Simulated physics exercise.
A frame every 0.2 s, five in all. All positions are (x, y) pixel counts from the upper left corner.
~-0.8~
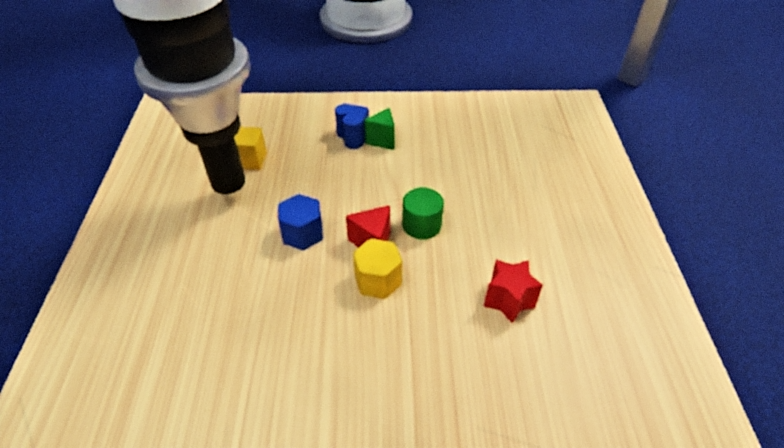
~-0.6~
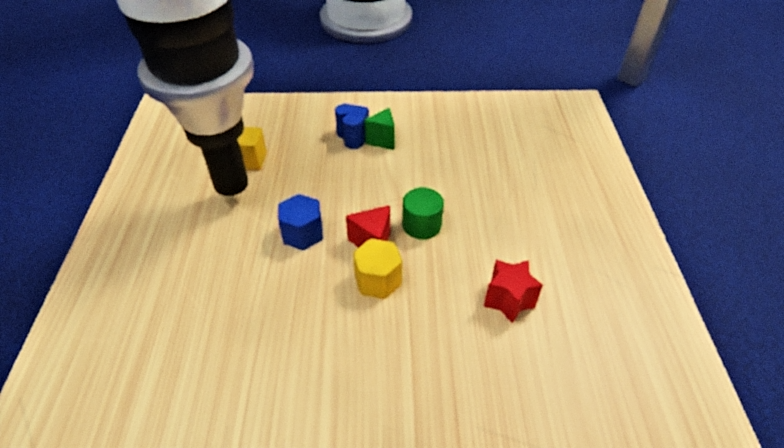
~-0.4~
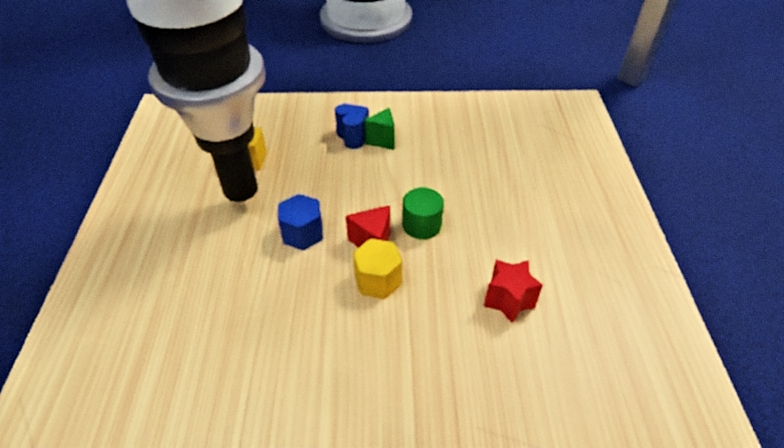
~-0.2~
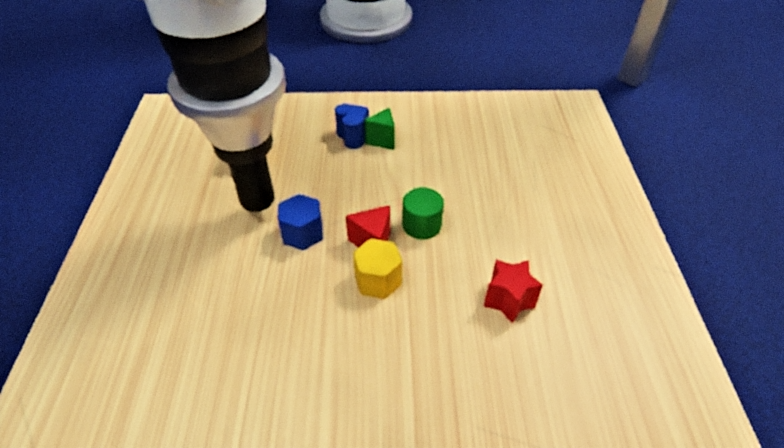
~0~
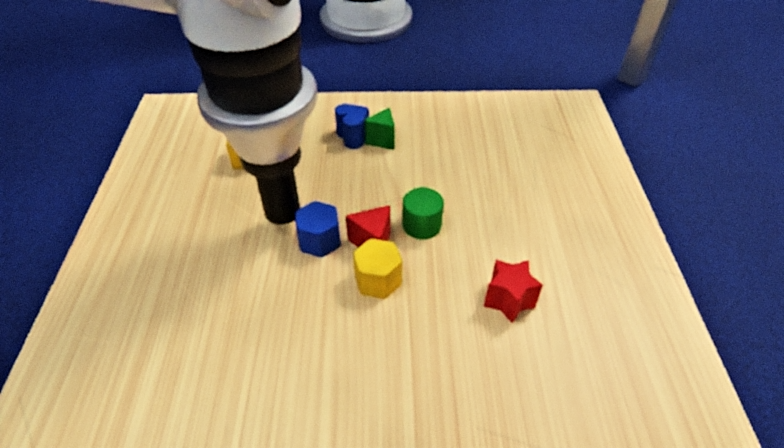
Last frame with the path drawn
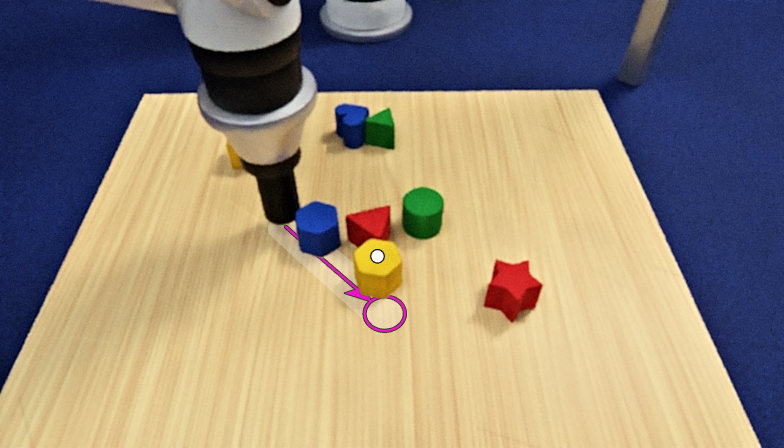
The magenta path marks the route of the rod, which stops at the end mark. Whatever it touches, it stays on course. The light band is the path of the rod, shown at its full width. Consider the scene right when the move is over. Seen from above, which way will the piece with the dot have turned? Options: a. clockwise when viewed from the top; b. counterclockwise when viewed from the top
My pick is a.
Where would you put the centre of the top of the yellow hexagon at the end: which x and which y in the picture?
When the path ends, it will be at (425, 274).
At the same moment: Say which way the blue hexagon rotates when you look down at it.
From above, the turn goes anticlockwise.
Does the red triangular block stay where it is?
In short: No.
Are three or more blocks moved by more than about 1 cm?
Yes, that is what happens.
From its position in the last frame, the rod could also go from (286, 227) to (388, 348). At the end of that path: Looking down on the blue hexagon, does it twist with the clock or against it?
Overhead view: Anti-clockwise.
The line goes from (286, 227) to (385, 313); the dot is on the yellow hexagon.
On the path given first. One third of the way, rod at (315, 241); blue hexagon at (353, 236), turned 45° anticlockwise; red triangular block at (380, 217); yellow hexagon at (387, 261).
Two thirds of the way, rod at (348, 270); blue hexagon at (387, 246), turned 75° anticlockwise; red triangular block at (386, 216), turned 25° anticlockwise; yellow hexagon at (419, 273), turned 45° clockwise.
At the end, rod at (385, 300); blue hexagon at (392, 246), turned 85° anticlockwise; red triangular block at (387, 215), turned 30° anticlockwise; yellow hexagon at (425, 274), turned 60° clockwise.
